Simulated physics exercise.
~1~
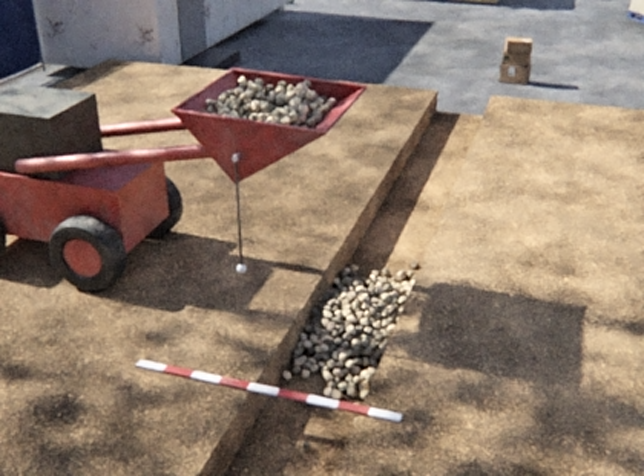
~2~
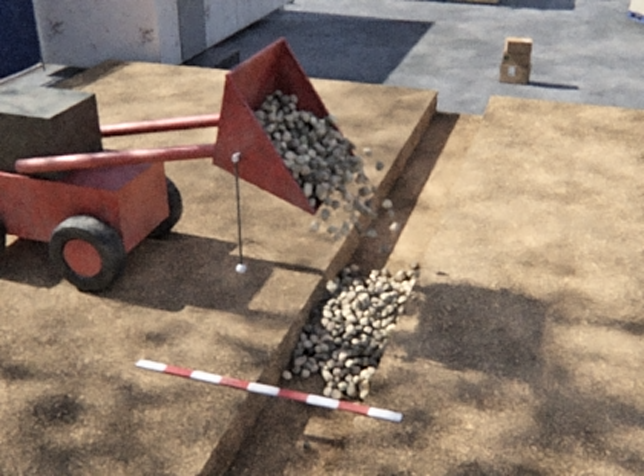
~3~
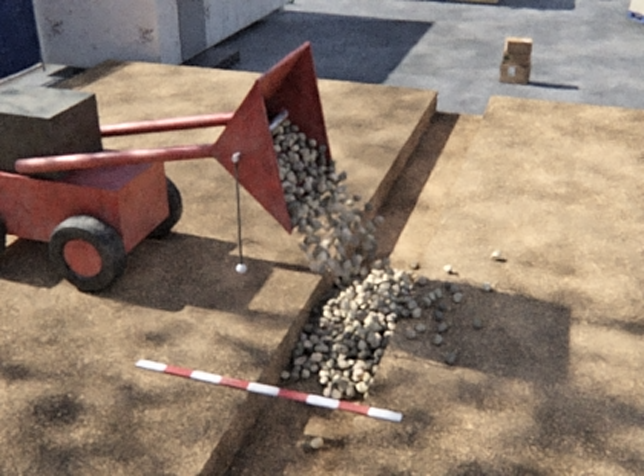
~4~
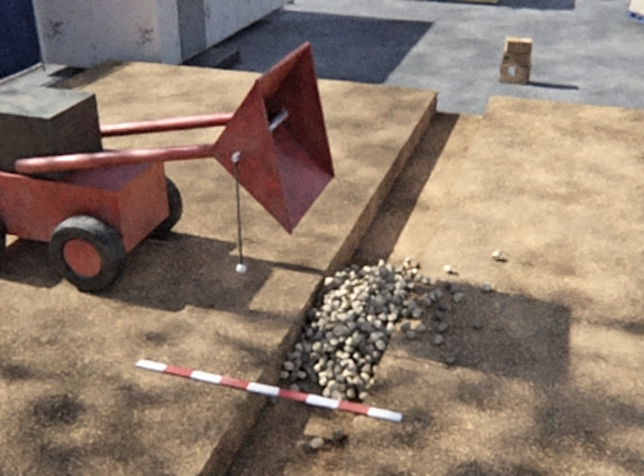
A red loader with black tyres holds a bucket of pale stones beside a narrow trench, where an earlier heap already lies near a red and white striped staff. The bucket tips forward to the right, and stones begin spilling over its lip toward the trench. It then tilts more steeply, and the rest pour down in a thick stream onto the far end of the heap. Finally the bucket hangs empty and still, its inside showing. The heap in the trench is now larger, with a few stray stones scattered on the ground beyond its right edge.
